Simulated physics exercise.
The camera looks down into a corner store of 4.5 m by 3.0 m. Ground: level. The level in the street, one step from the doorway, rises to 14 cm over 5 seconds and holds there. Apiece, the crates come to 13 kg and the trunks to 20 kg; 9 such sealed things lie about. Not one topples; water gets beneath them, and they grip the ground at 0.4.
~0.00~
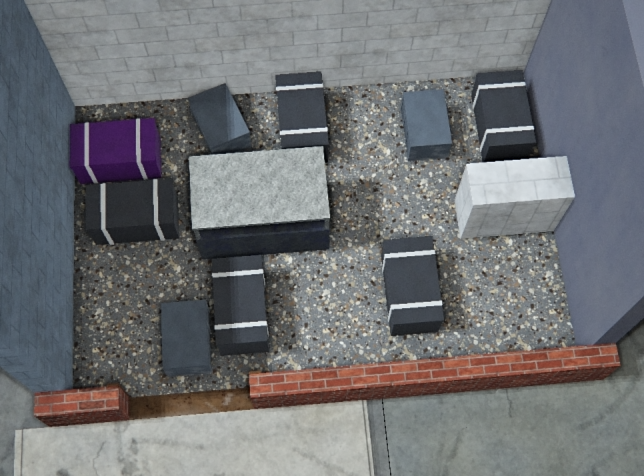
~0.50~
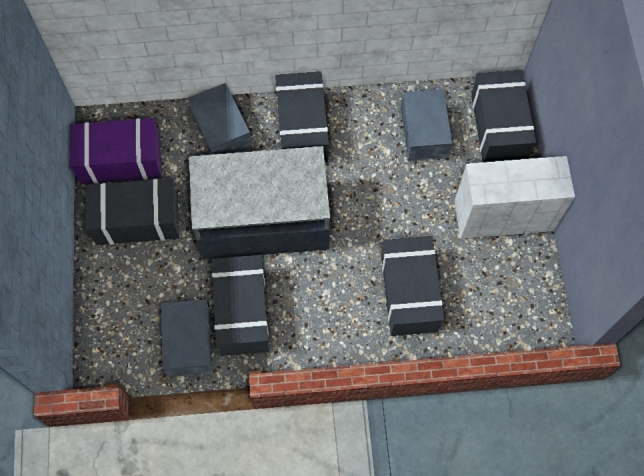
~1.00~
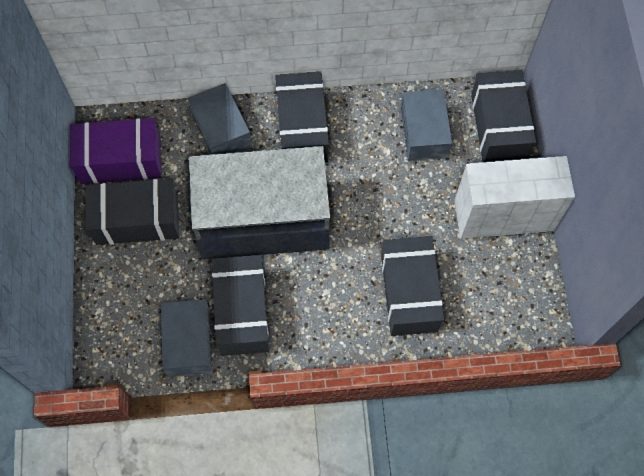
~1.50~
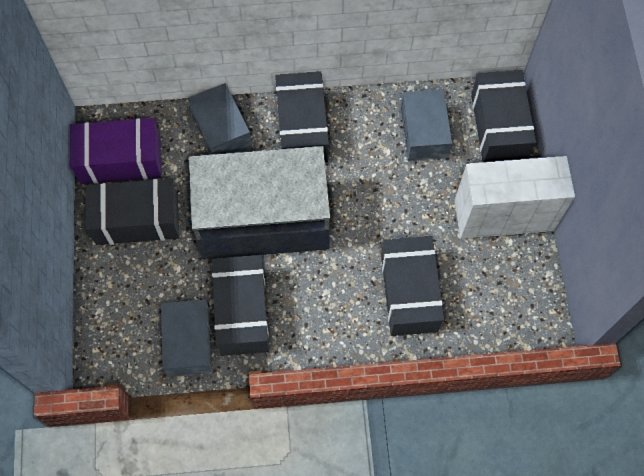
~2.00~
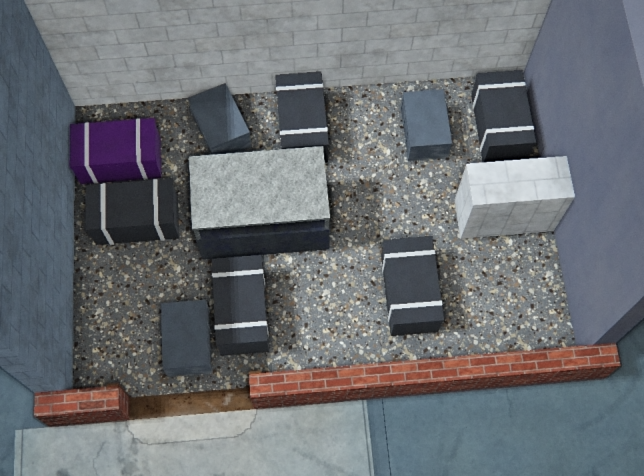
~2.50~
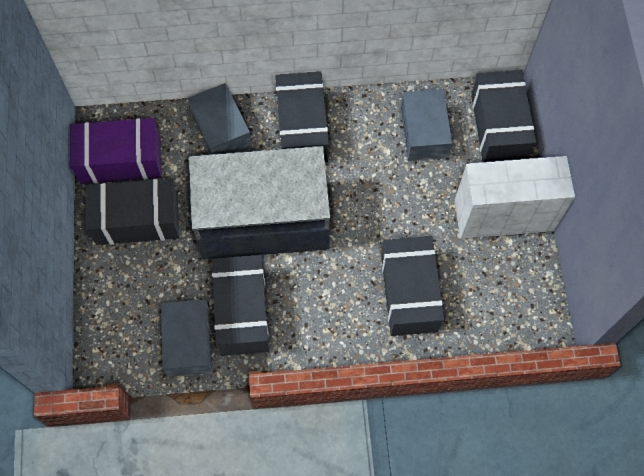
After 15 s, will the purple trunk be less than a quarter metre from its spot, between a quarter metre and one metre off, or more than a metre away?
Is swept away.
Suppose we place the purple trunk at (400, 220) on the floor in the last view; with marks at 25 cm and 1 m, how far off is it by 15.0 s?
Outcome - it covers a small distance.
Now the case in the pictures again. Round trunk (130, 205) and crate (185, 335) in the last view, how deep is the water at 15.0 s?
About 8 and 11 cm.
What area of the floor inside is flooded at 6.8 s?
Around 6.0 m2 of it.
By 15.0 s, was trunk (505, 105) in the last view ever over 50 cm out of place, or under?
The answer here is not bigger.
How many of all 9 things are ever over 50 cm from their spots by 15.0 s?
I count 7 of them.
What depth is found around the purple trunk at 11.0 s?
The depth there is around 9 cm.
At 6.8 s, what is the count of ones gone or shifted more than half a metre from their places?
I make it 1 by then.
After 3.5 s the purple trunk is near (113, 142), 0.0 m from its start, aground; 0 afloat.
After 6.8 s the purple trunk is near (114, 136), 0.1 m from its start, aground; 2 afloat.
After 11.0 s the purple trunk is near (219, 96), 1.1 m from its start, afloat; 3 afloat.
After 15.0 s the purple trunk is near (363, 97), 2.4 m from its start, afloat; 9 afloat.
